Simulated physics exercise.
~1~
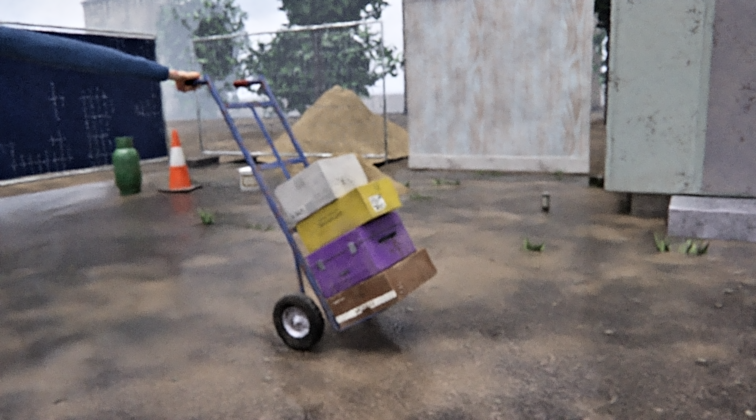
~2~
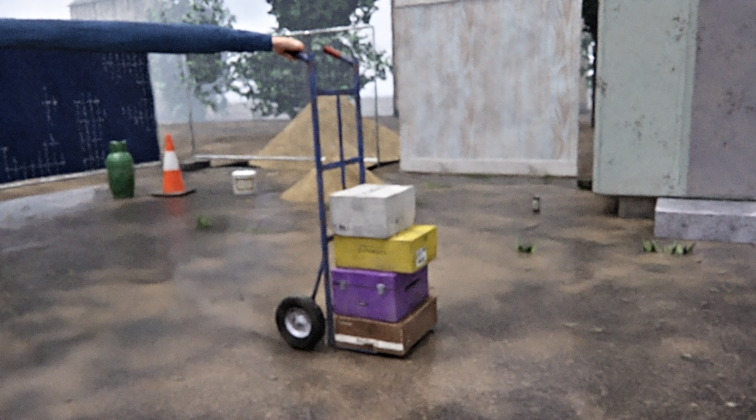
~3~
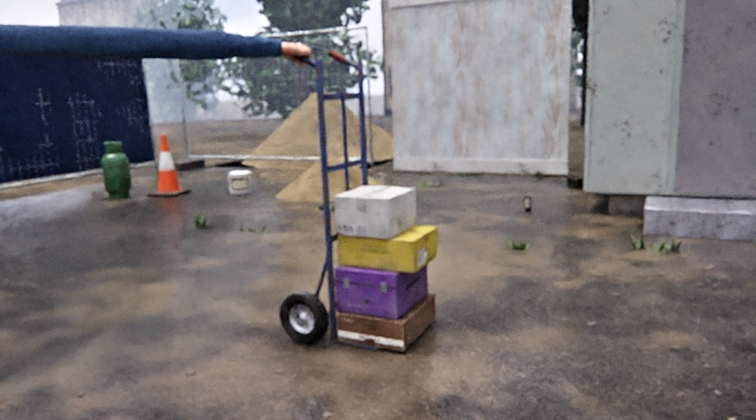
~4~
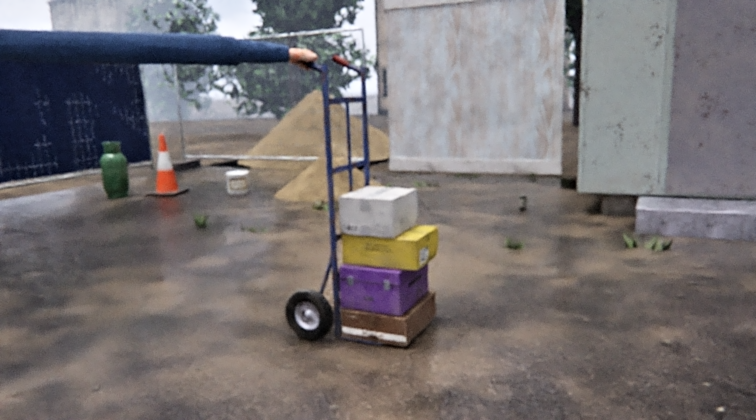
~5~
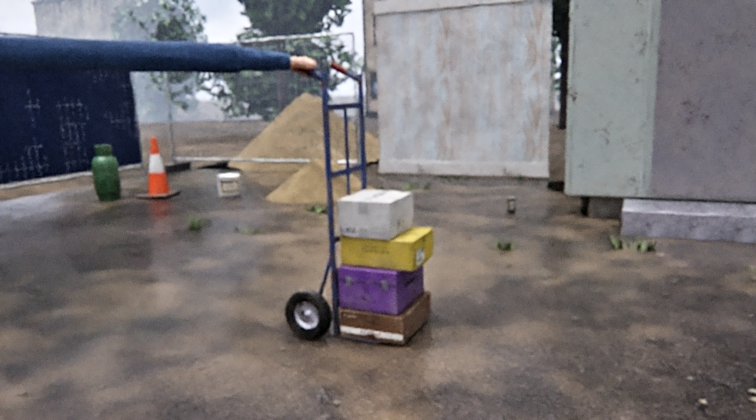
Tilted hand truck carrying four stacked boxes being swung upright by an outstretched arm, the stack staying standing on wet ground.
